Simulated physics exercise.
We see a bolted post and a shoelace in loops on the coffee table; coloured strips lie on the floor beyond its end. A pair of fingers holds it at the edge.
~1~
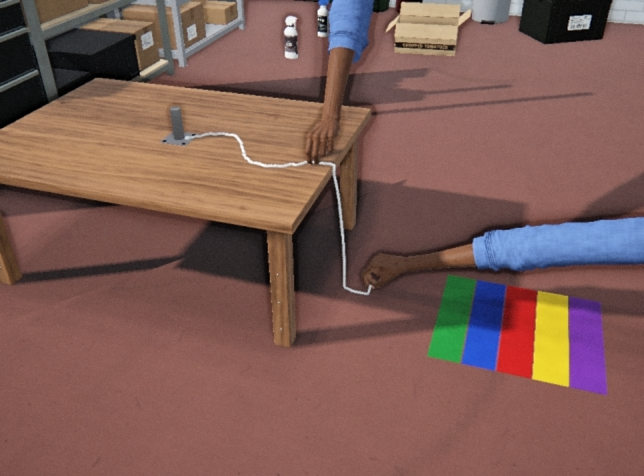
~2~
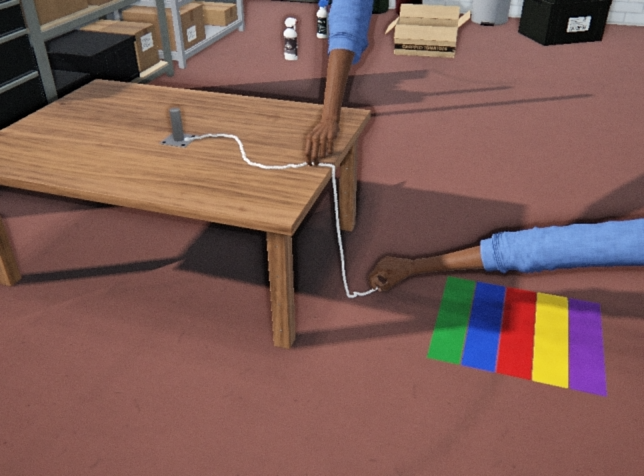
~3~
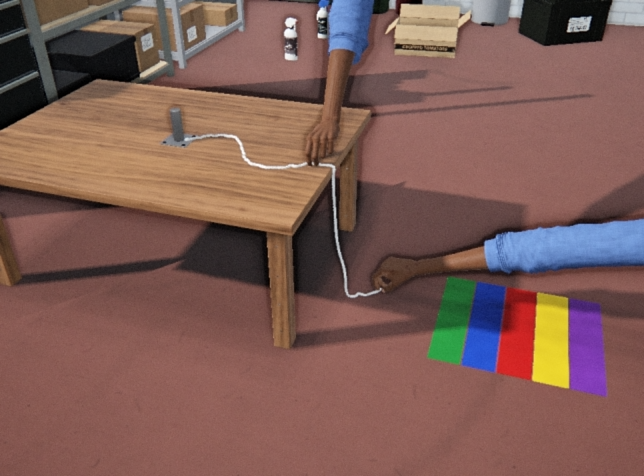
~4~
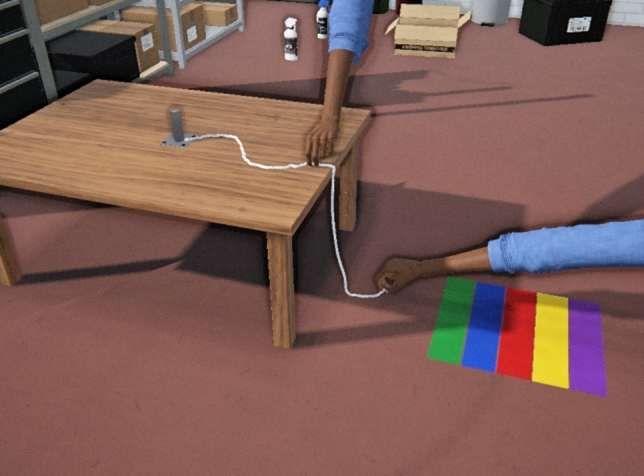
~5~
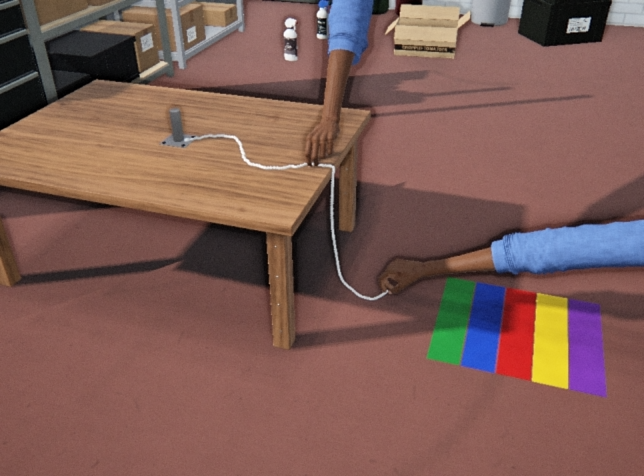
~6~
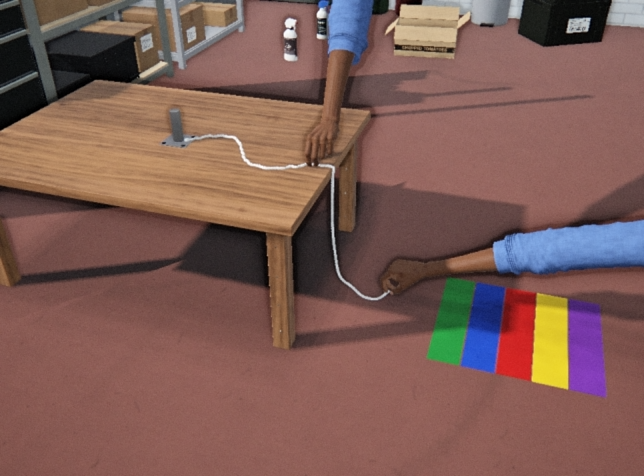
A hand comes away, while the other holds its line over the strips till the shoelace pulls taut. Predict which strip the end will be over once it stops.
I would say the red strip.
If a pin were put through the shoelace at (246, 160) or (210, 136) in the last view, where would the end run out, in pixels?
Try one ends near (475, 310), try two near (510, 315).
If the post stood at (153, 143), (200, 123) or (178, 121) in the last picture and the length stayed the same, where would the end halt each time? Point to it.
First (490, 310), then (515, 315), then (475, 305).
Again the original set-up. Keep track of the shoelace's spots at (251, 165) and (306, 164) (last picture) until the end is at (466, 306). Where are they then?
You'll find them at about (296, 160) and about (338, 187).
Soon after, end near (466, 306); over green.
Then, end near (500, 312); over blue.
At full stretch, end near (521, 316); over red. It gets as far as the red strip.
